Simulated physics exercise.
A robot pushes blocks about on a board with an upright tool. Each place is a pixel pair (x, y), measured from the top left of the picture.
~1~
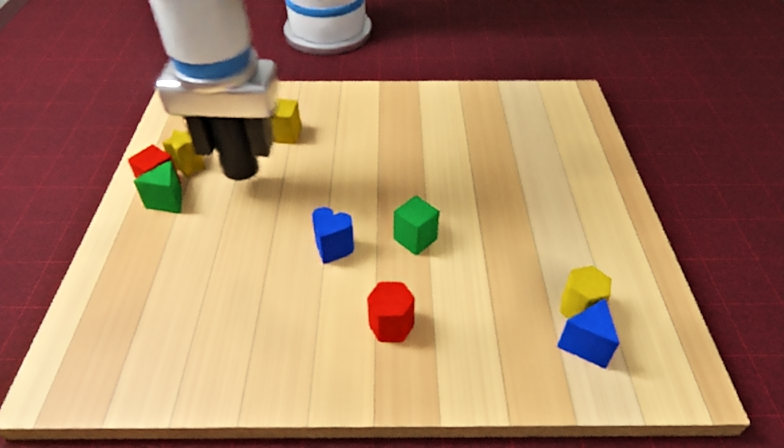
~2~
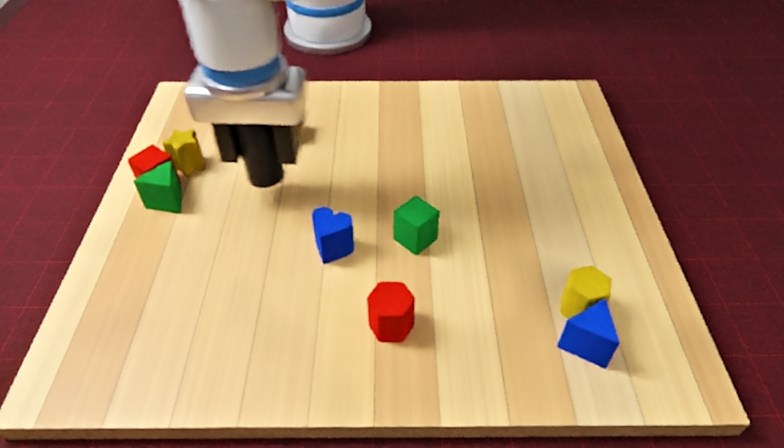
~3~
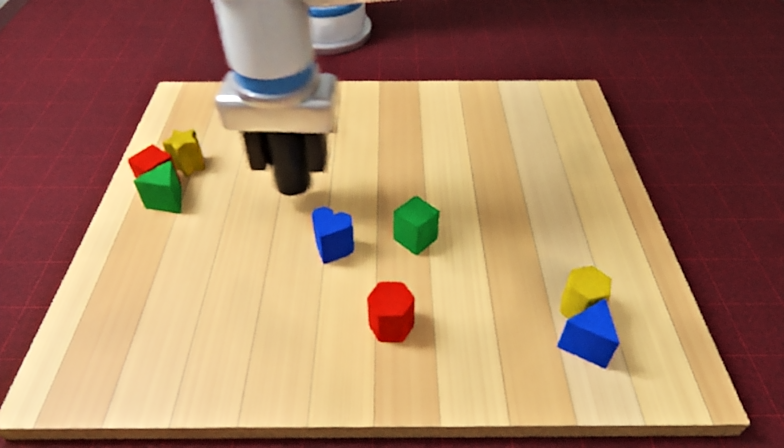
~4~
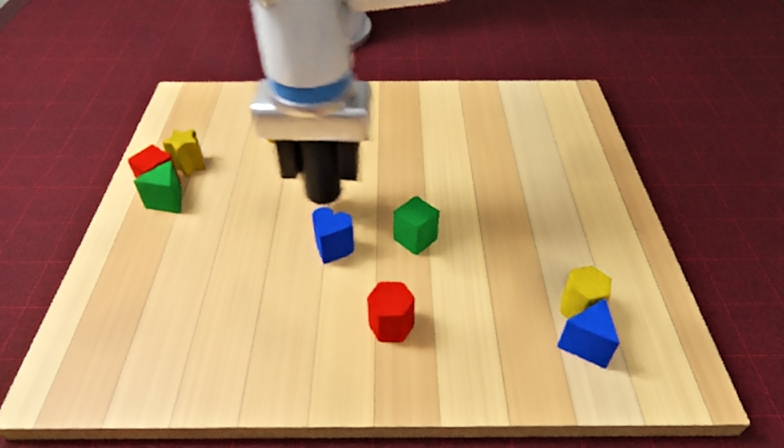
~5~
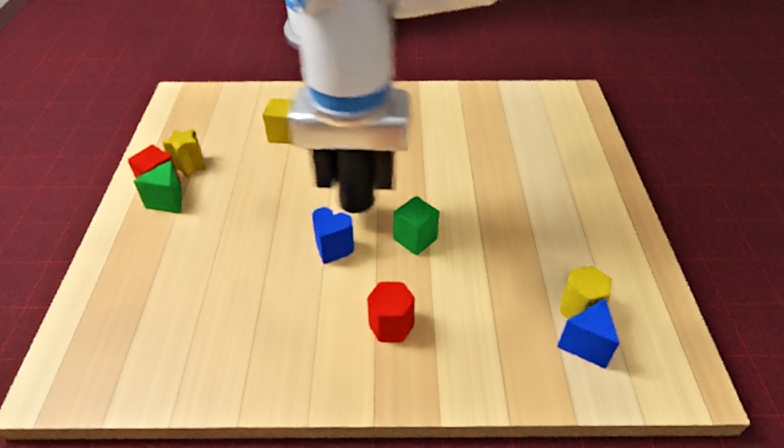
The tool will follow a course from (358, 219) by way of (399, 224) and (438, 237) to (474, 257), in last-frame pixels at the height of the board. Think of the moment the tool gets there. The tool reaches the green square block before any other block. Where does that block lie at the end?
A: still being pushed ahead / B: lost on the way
A: Still being pushed ahead.
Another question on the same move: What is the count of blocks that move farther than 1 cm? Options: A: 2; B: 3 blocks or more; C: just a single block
My answer is option C.
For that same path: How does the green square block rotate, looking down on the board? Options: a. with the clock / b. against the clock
a: With the clock.
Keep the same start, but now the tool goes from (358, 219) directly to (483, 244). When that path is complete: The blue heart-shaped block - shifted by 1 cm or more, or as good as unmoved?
Right where it was.
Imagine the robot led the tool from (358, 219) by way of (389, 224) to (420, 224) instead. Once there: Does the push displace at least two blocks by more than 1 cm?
No, I don't think so.
The first path, step by step. One third of the way, tool at (400, 206); green square block at (427, 214).
Two thirds of the way, tool at (440, 219); green square block at (464, 232), turned 20° clockwise.
At the end, tool at (477, 239); blue heart-shaped block in place; green square block at (500, 257), turned 30° clockwise.
